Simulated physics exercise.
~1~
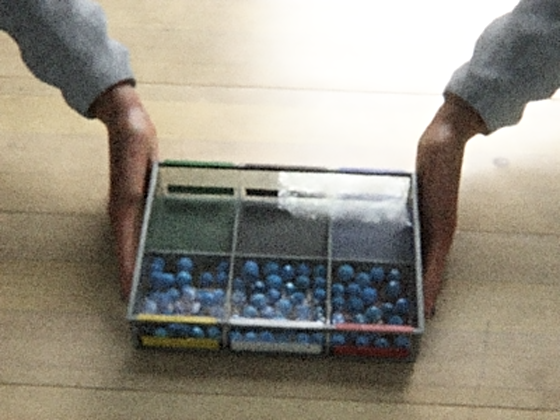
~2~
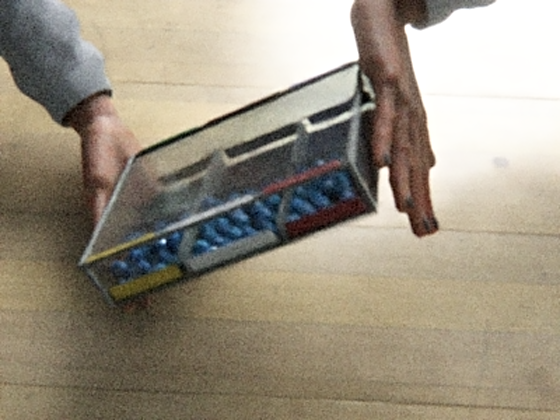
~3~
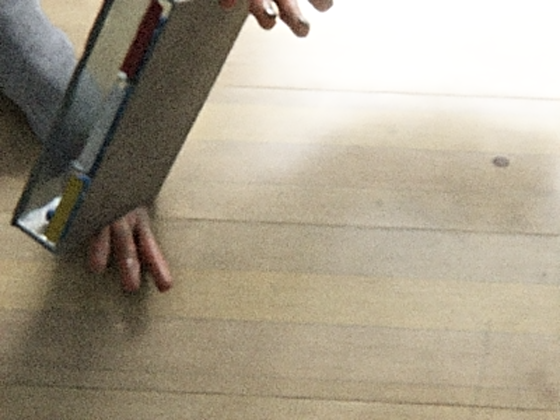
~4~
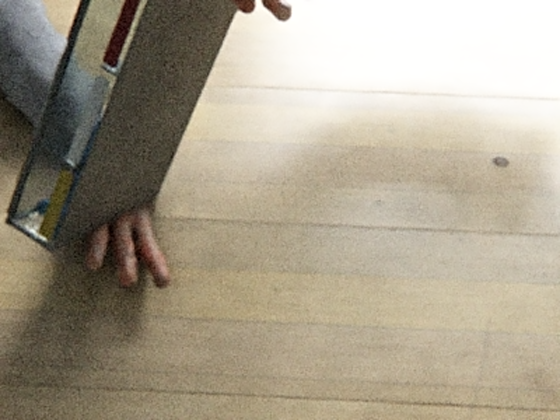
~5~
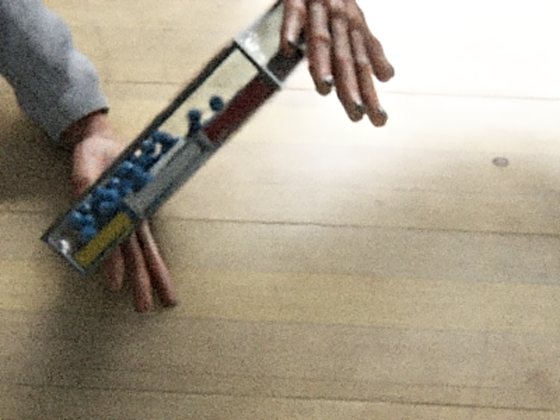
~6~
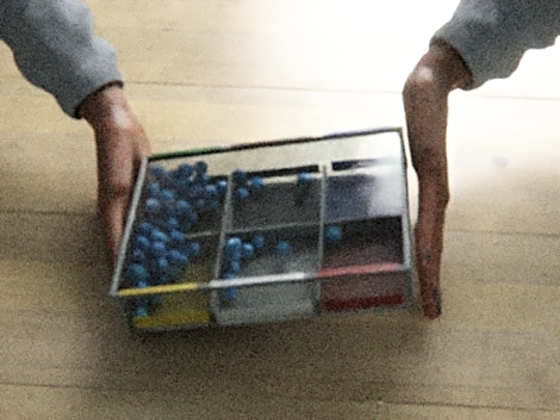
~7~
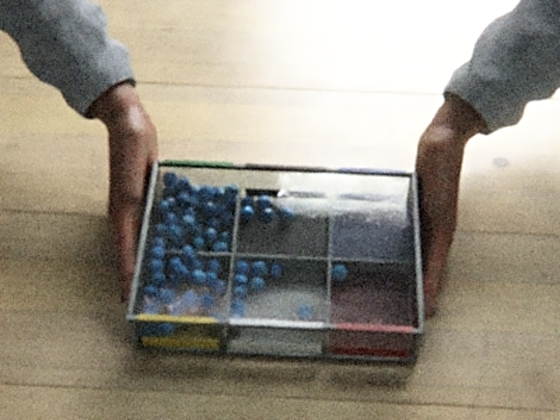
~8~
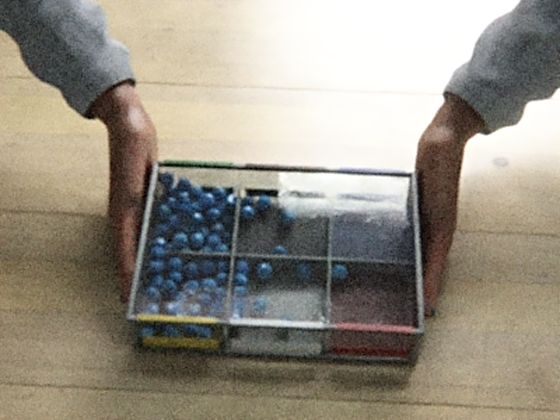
A clear-lidded box of small blue balls, held in two hands above a wooden floor, was tipped steeply up on its right side, then lowered level again, leaving most of the balls crowded in the left compartments and a few in the middle.
